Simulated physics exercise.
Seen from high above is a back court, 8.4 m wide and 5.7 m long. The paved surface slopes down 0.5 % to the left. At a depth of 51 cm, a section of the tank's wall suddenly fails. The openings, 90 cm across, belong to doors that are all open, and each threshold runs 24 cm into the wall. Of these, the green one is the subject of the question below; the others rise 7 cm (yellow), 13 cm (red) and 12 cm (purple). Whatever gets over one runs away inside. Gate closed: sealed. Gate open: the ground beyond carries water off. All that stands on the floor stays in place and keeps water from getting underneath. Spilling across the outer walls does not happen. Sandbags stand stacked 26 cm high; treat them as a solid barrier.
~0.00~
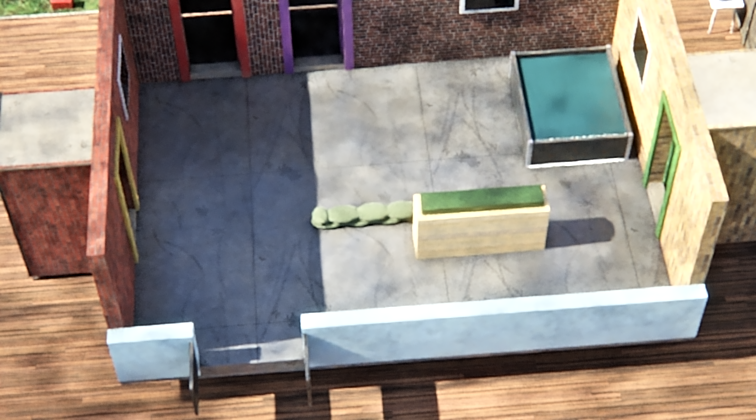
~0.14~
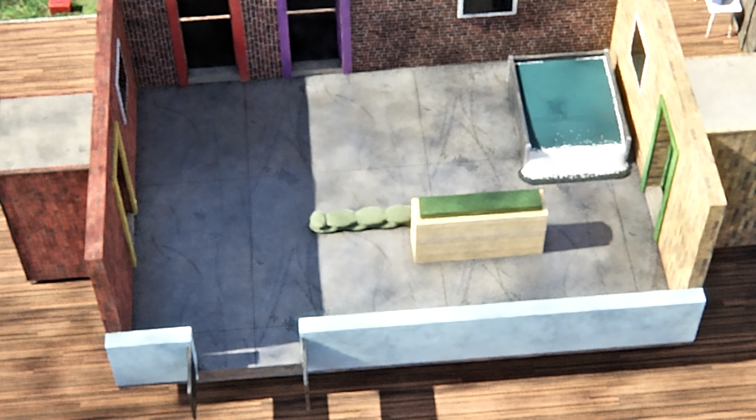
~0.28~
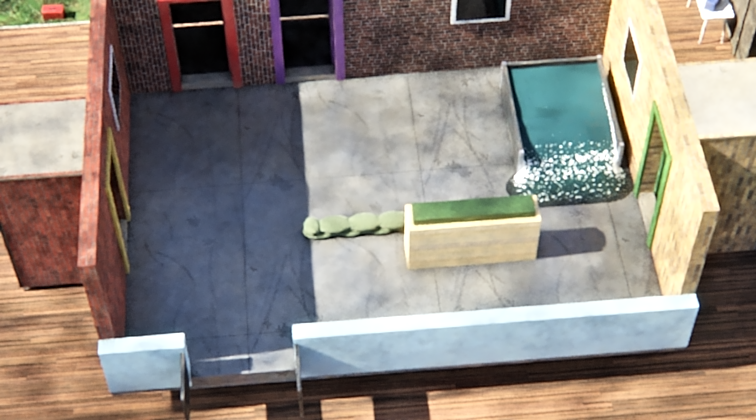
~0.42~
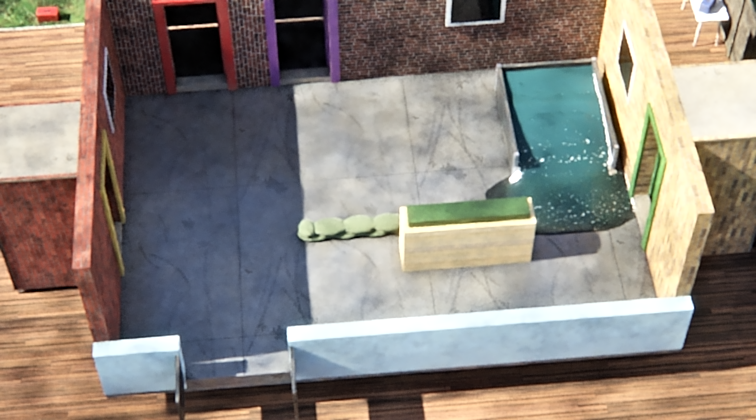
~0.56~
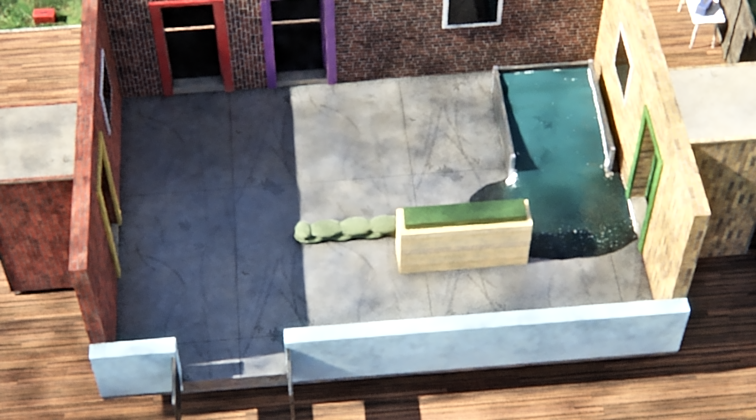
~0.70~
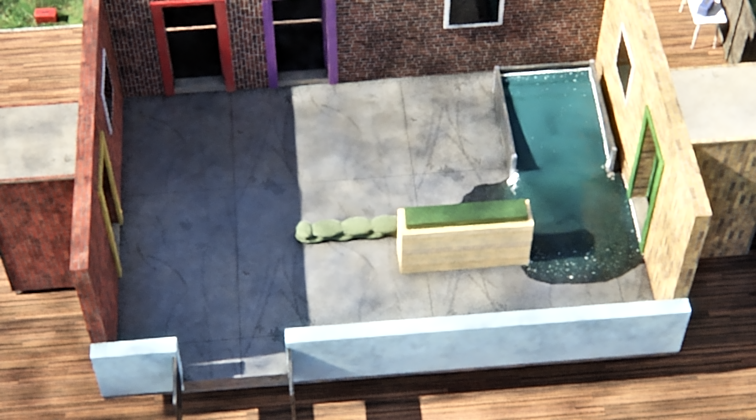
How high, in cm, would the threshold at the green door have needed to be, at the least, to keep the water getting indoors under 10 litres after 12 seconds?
About 11.5 cm.
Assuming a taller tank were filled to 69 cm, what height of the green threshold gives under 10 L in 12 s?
You'd need a step of close to 16 cm.
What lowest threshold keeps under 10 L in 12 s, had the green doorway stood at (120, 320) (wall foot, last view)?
Something near 10.5 cm.
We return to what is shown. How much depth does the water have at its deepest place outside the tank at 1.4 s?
Around 28 centimetres.
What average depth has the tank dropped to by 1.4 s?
It averages close to 27 centimetres.
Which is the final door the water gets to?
That would be the red door.
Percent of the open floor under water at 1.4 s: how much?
Approximately 15 % of the floor.
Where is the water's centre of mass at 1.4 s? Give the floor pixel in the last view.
The water is centred around (561, 182) in the last picture's pixels.
After 1.4 s water covers 15 % of the floor, deepest (28 cm) near (645, 331); 14 cm at the green door, 0 litres in over its 15 cm threshold.
After 3.0 s water covers 30 % of the floor, deepest (28 cm) near (645, 331); 11 cm at the green door, 0 litres in over its 15 cm threshold.
After 12.0 s water covers 85 % of the floor, deepest (10 cm) near (155, 99); 3 cm at the green door, 0 litres in over its 15 cm threshold.
At the green door as built, the water arrived by 0.6 s and peaked near 15 cm at 1.6 s.
With a threshold of 10 cm, 19 litres would have come in within the 12 s; with 13.5 cm, 3 litres. So under 10 litres takes about 11.5 cm.
